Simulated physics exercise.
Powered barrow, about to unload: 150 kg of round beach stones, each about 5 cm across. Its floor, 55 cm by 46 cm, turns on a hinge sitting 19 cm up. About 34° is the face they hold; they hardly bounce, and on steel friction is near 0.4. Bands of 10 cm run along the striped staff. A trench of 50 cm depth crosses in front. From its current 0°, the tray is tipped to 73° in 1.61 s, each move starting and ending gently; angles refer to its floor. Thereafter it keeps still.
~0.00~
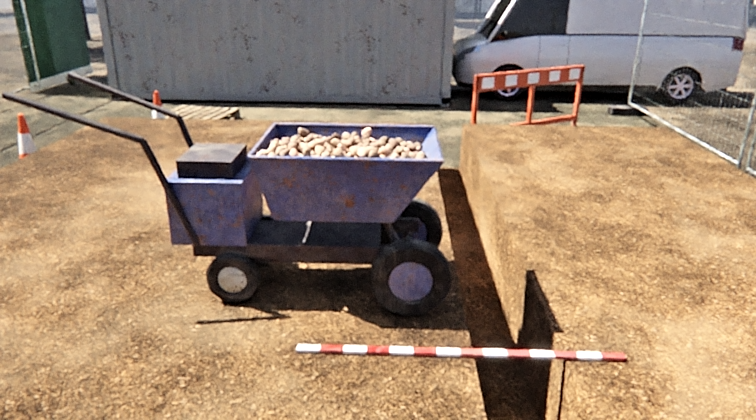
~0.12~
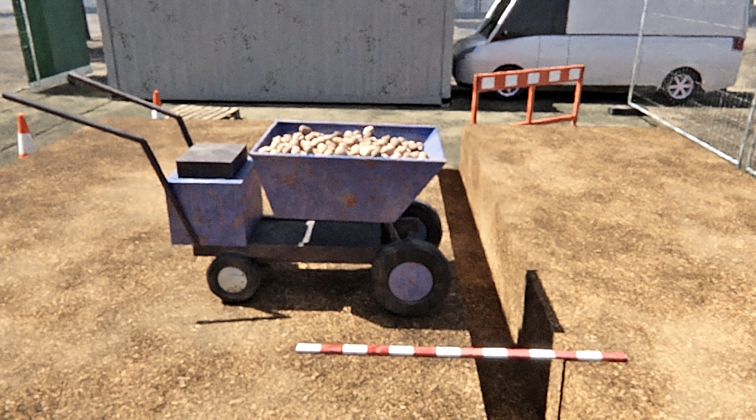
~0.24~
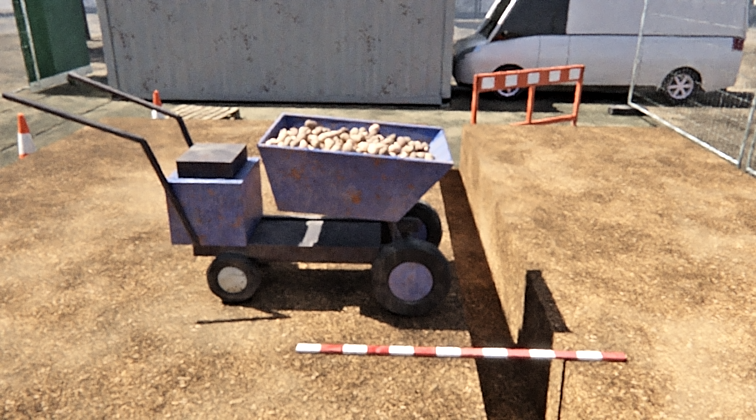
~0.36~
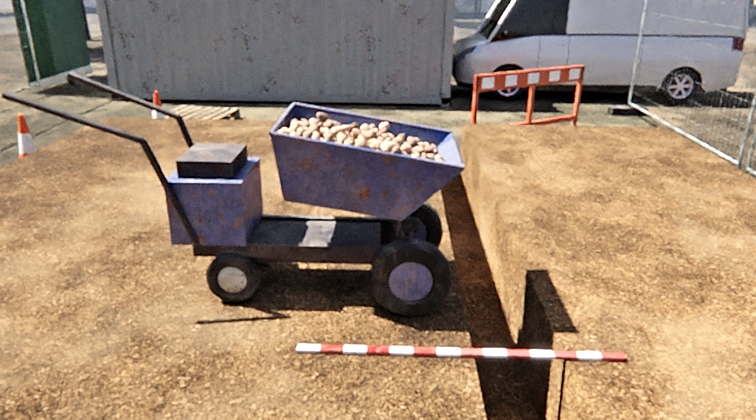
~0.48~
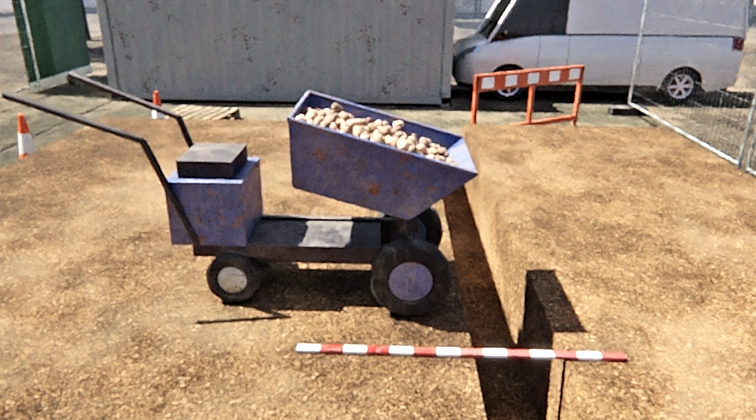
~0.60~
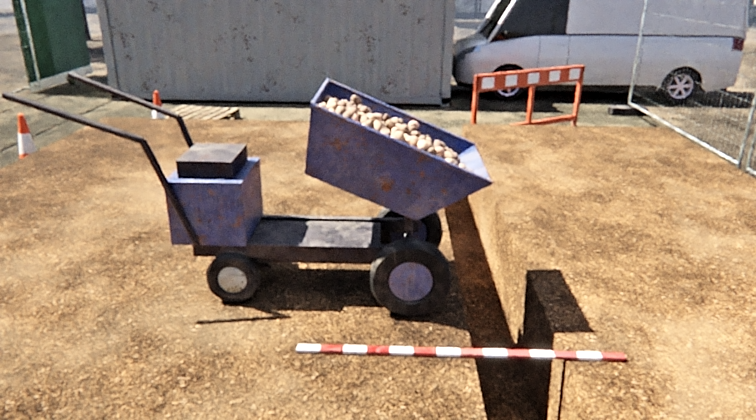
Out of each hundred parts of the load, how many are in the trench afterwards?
About 24 out of 100.
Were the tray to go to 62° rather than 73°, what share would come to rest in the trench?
Roughly 25% would end there.
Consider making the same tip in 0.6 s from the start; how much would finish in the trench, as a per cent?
Roughly 10% would finish there.
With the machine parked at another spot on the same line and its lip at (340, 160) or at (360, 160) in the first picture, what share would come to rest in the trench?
Near 100 and near 100 percent.
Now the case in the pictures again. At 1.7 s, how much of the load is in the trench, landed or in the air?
Approx. 0 % of the load.
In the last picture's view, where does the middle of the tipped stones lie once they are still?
I'd put it close to (581, 285).
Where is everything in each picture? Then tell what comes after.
In the first frame, the tray is at 0°, its lip at (443, 162); the top of the load is at (336, 140).
In the second frame, lip at (446, 162), floor tilted 1°, highest stones at (320, 139); the stones move at 0.2 m/s on average.
In the third frame, the tray is at 4°, its lip at (453, 164); the top of the load is at (313, 134); the stones move at 0.3 m/s on average.
In the fourth frame, lip at (464, 168), floor tilted 9°, highest stones at (314, 125); the stones move at 0.5 m/s on average.
In the fifth frame, lip at (478, 174), floor tilted 16°, highest stones at (324, 115); the stones move at 0.6 m/s on average.
In the sixth frame, the tray is at 23°, its lip at (492, 183); the top of the load is at (336, 104); the stones move at 0.6 m/s on average.
After 1.2 s the floor is at 62°; 98 % in the tray, 1 % in the trench, 1 % past the trench; the foremost stones are at (560, 262).
After 1.7 s the floor is at 73°; 39 % in the tray, 2 % in the trench, 60 % past the trench; the foremost stones are at (695, 304).
After 2.1 s the floor is at 73°; 16 % in the tray, 7 % in the trench, 77 % past the trench; the foremost stones are past the picture's edge.
After 4.0 s the floor is at 73°; 0 % in the tray, 24 % in the trench, 76 % past the trench; the foremost stones are past the picture's edge.
